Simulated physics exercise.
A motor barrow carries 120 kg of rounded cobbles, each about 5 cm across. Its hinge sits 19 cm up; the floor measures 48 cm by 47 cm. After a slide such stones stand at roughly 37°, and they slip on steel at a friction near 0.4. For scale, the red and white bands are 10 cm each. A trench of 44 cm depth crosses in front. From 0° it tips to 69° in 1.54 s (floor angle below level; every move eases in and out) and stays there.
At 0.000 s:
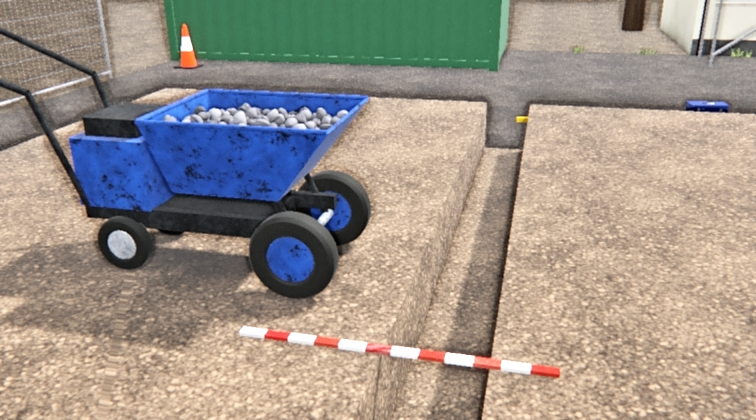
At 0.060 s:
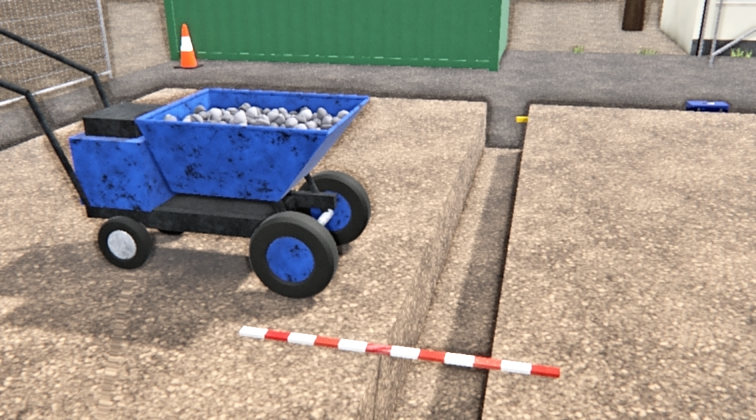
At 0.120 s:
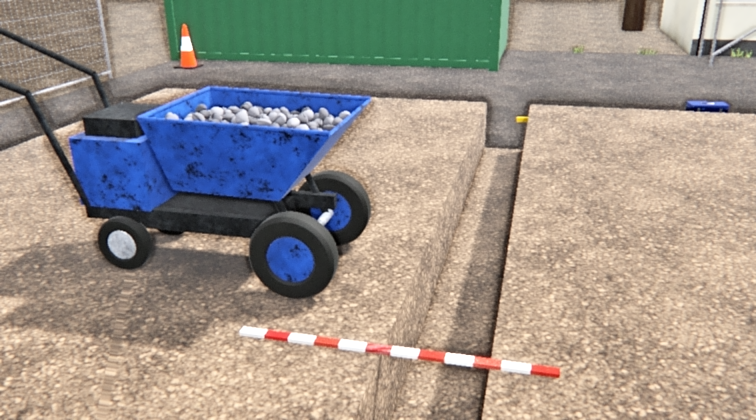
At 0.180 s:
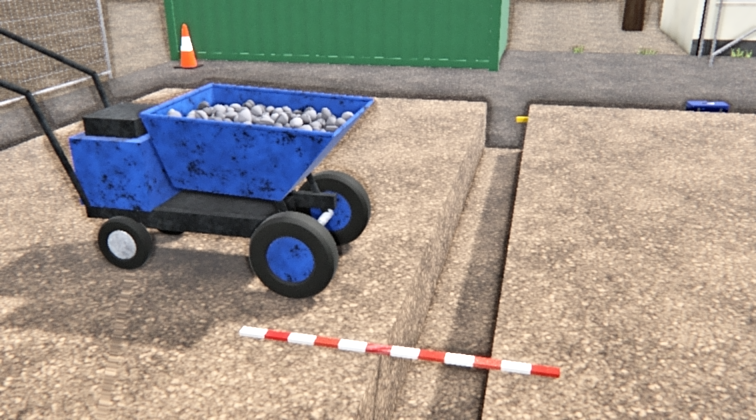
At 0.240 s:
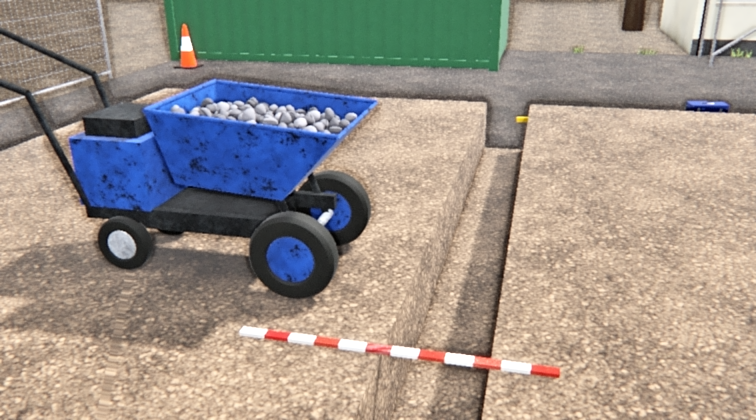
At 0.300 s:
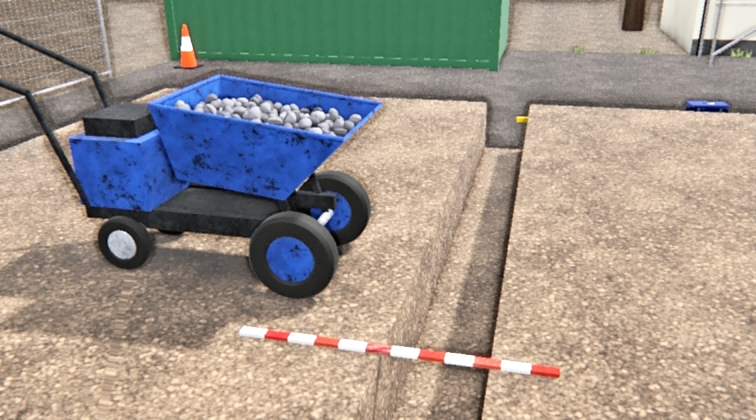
Outdoor yard with a narrow trench, a blue motor barrow standing still while its stone-filled skip tilts slightly forward to the right.
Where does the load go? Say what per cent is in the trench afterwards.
Close to 85 in a hundred.
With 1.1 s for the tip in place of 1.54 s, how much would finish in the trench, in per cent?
In that case some 80 per cent.
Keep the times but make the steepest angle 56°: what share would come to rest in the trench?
Then about 45 per cent.
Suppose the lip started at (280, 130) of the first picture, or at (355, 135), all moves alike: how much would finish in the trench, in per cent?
Near 100 per cent from the first place, 55 from the second.
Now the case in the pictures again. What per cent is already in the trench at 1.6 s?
Some 30 per cent.
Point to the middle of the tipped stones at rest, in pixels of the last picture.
Around (472, 350).
After 1.2 s the floor is at 58°; 100 % in the skip; the foremost stones are at (434, 203).
After 1.6 s the floor is at 69°; 61 % in the skip, 32 % in the trench, 7 % past the trench; the foremost stones are at (544, 294).
After 2.0 s the floor is at 69°; 33 % in the skip, 53 % in the trench, 14 % past the trench; the foremost stones are at (645, 303).
After 3.9 s the floor is at 69°; 0 % in the skip, 85 % in the trench, 15 % past the trench; the foremost stones are at (724, 315).
